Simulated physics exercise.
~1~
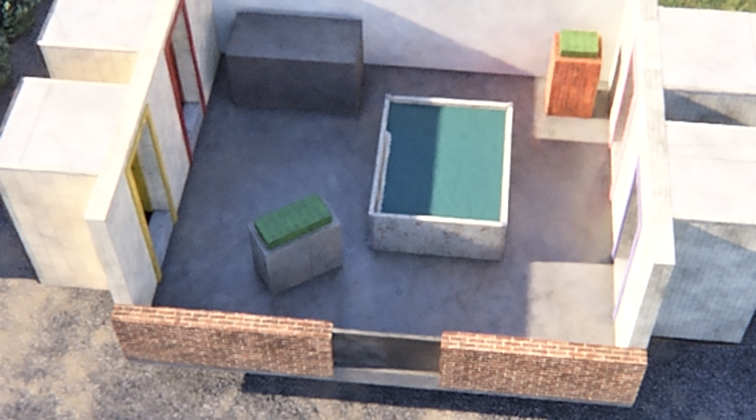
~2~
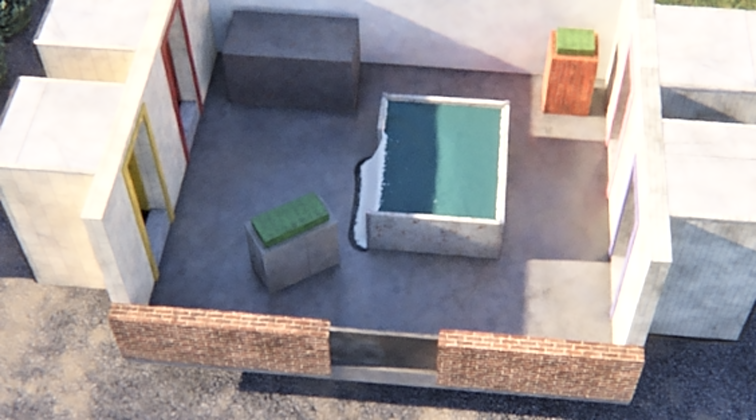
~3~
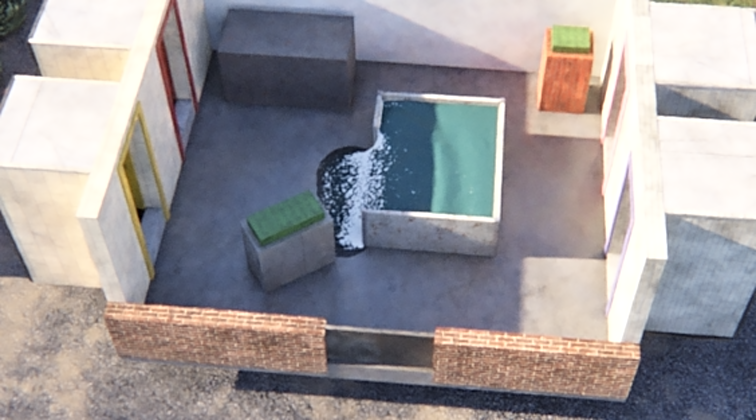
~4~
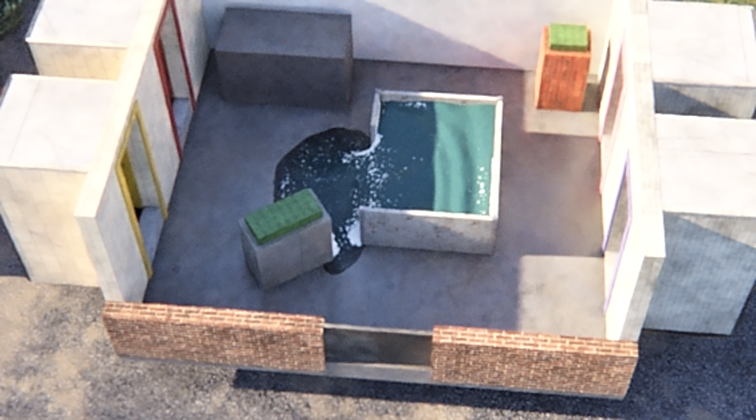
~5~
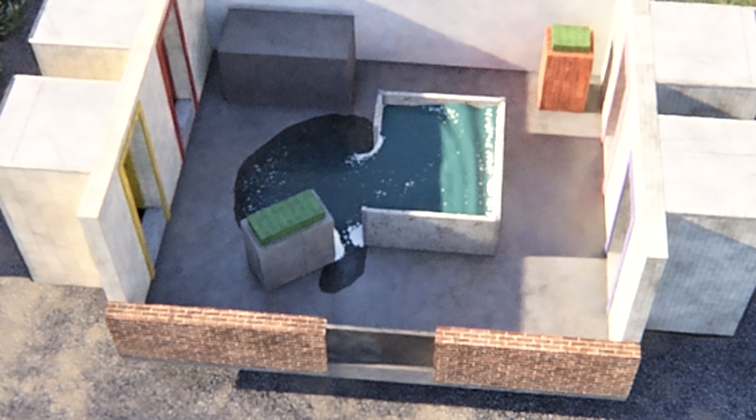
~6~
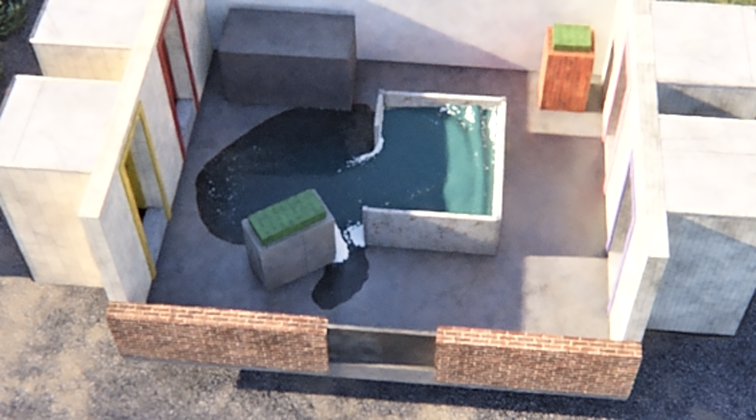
Water bursts from the left side of a pale, square tank of teal water in a grey walled yard, seen from high above and drifting very slightly. A green-topped grey block stands left of the tank, a green-topped orange one behind it at right, with yellow and red doorways at left and low brick walls in front. White froth tumbles out, then a dark sheet spreads leftward and around the grey block.
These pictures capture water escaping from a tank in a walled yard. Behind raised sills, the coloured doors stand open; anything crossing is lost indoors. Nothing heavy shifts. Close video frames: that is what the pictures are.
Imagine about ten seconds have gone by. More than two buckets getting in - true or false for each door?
Red door: False; blue door: True; pink door: False; yellow door: False.
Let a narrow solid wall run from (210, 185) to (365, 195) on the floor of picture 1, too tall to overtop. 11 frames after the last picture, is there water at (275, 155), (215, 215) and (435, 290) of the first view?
Results in order: Swamped / swamped / swamped.
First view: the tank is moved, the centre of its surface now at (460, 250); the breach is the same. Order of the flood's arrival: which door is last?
It's the pink one.
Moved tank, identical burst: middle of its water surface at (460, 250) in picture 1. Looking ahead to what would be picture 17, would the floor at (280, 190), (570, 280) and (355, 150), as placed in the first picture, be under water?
Check in sequence: Soaked through, still parched, soaked through.
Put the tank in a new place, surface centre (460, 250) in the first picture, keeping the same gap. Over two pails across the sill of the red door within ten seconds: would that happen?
My take is that the red door doesn't reach it.
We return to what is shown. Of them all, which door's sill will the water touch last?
It's the pink one.
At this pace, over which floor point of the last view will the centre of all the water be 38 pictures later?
Estimate: (354, 213).
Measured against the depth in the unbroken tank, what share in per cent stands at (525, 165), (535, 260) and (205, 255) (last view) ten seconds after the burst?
14, 10, 10 %.
A moment on, water covers 35 % of the floor; the red door wet at the sill, nothing in, the blue door not reached, the pink door not reached, the yellow door wet at the sill, nothing in.
Next, water covers 50 % of the floor; the red door wet at the sill, nothing in, the blue door not reached, the pink door not reached, the yellow door wet at the sill, nothing in.
Then, water covers 60 % of the floor; the red door under two buckets in, the blue door not reached, the pink door not reached, the yellow door wet at the sill, nothing in.
Later, water covers 90 % of the floor; the red door under two buckets in, the blue door over two buckets in, the pink door wet at the sill, nothing in, the yellow door wet at the sill, nothing in.
In the end, water covers 100 % of the floor; the red door under two buckets in, the blue door far over two buckets in, the pink door wet at the sill, nothing in, the yellow door wet at the sill, nothing in.
